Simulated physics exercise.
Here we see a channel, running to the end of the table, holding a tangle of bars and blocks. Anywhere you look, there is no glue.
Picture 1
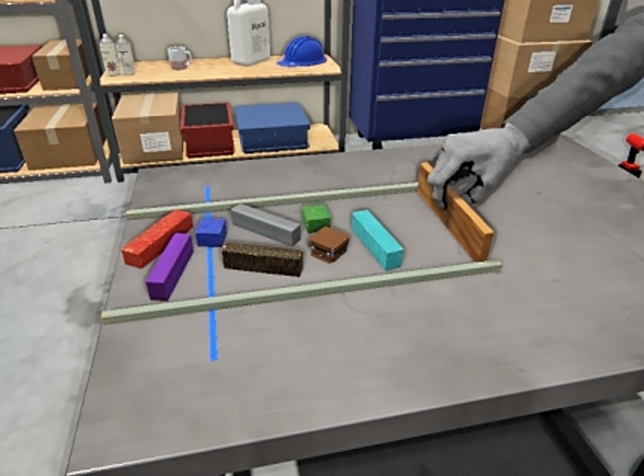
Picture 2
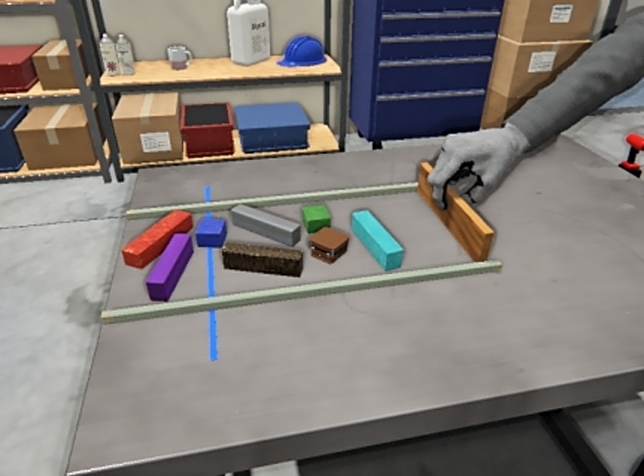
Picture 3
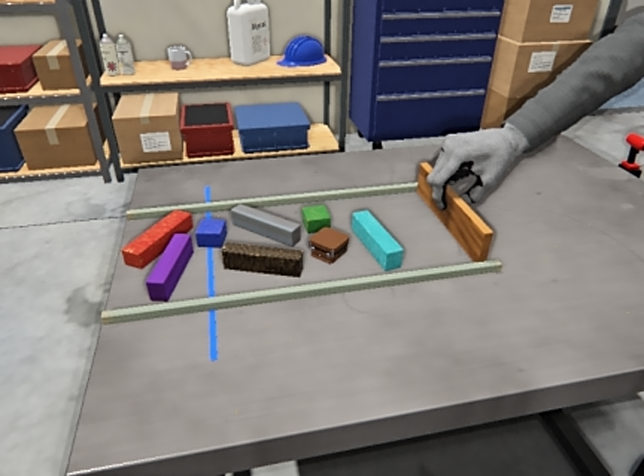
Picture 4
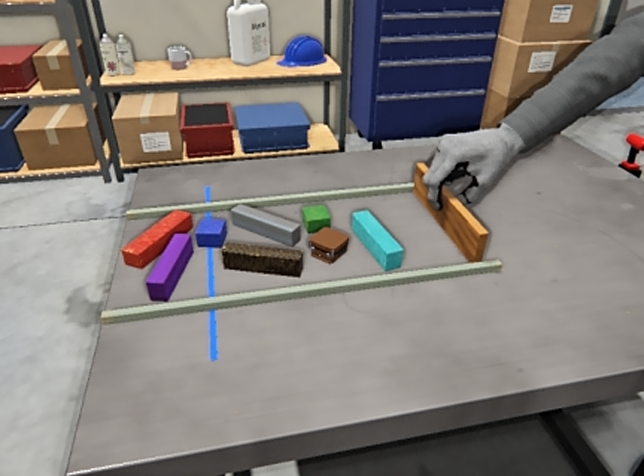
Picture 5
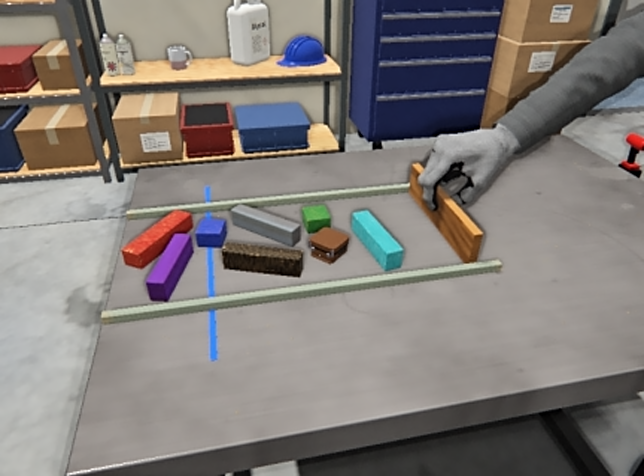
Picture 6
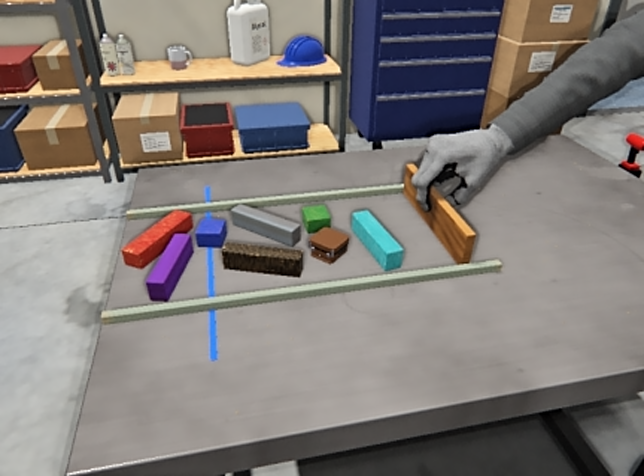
On a workshop table, a gloved hand slides a wooden board slightly left toward scattered blocks.
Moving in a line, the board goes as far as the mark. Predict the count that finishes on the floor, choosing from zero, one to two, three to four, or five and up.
The count on the floor is zero.
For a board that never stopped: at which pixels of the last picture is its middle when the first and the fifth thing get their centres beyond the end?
Pixels in order: Roughly (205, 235), roughly (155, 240).
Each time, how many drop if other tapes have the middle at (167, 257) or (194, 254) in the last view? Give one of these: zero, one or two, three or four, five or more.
Falls: 3 or 4, then one or two.
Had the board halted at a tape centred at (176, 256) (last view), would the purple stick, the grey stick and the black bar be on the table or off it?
The purple stick topples off, the grey stick stays put, and the black bar stays put.
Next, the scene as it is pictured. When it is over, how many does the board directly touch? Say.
Total: 2.
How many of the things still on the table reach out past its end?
In total, 2 of them.
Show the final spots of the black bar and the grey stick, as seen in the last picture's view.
First (163, 278), then (172, 228).
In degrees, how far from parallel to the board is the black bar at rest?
I'd say it's about 45° out of line.
A little later, none off yet; red bar at rest near (160, 238); purple stick at rest near (172, 266); blue block at rest near (212, 233).
When it is over, the number that fall off is zero.
